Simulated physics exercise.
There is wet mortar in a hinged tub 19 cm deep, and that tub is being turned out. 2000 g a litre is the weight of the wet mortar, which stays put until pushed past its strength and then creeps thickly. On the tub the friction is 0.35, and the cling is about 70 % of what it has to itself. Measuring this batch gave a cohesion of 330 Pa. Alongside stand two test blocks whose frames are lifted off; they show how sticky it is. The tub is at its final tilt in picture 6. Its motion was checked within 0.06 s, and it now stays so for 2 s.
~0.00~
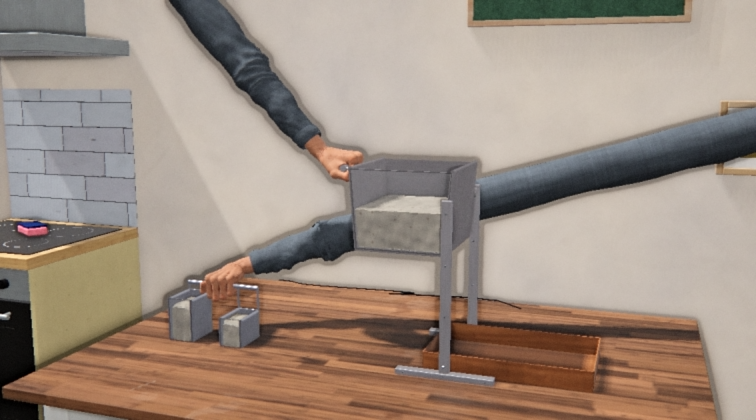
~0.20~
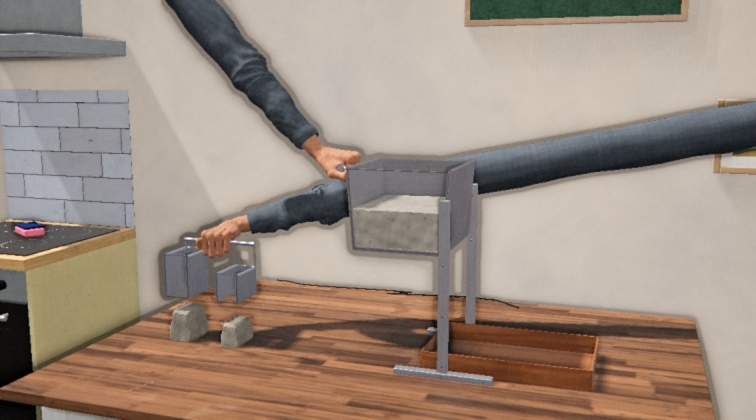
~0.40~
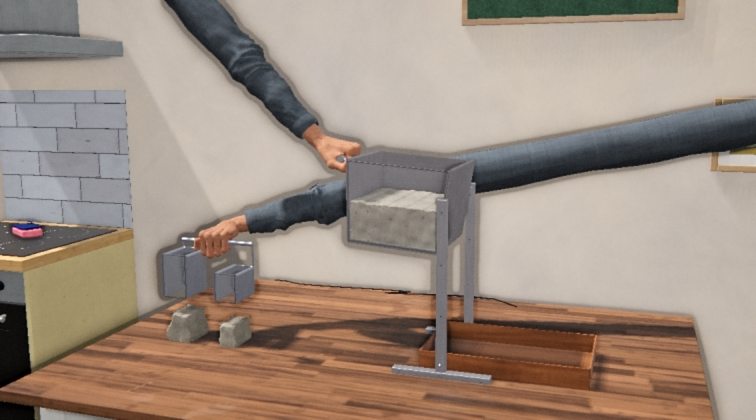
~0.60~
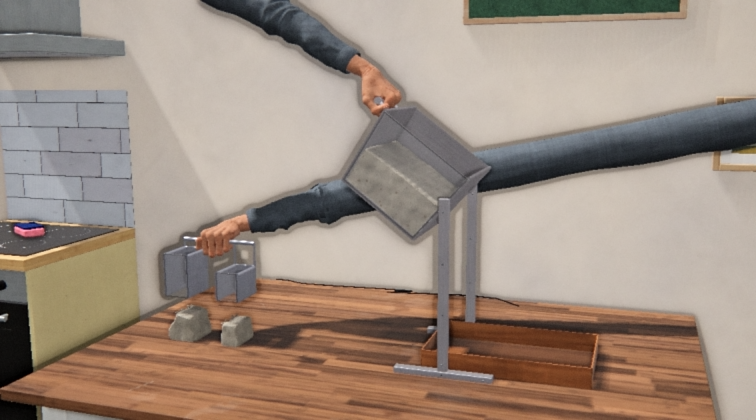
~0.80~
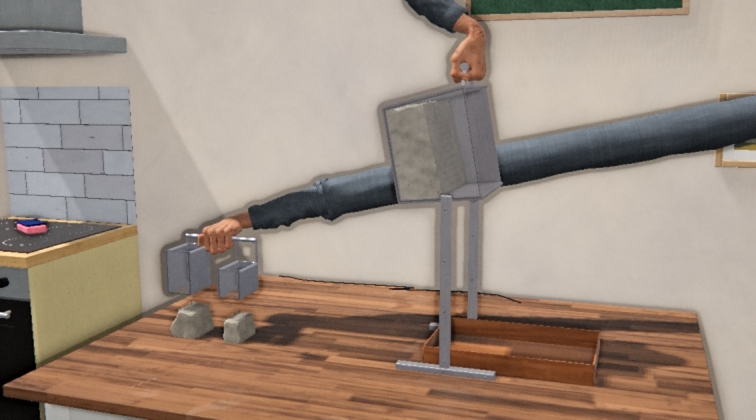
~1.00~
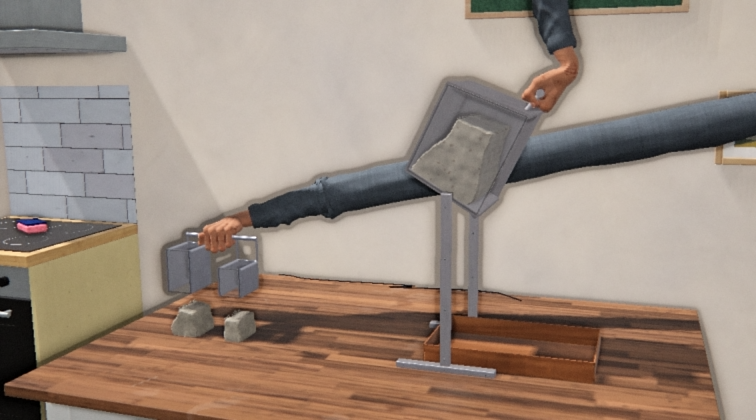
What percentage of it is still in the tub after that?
About 0 %.
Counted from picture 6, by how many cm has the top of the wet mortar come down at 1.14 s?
Around 11 cm below its level in the last picture.
By 1.14 s, the tub is at 116 degrees and holds 40 %.
By 1.31 s, the tub is at 116 degrees and holds 0 %.
By 1.48 s, the tub is at 116 degrees and holds 0 %.
By 1.65 s, the tub is at 116 degrees and holds 0 %.
By 3.00 s, at the end, the tub is at 116 degrees and holds 0 %.
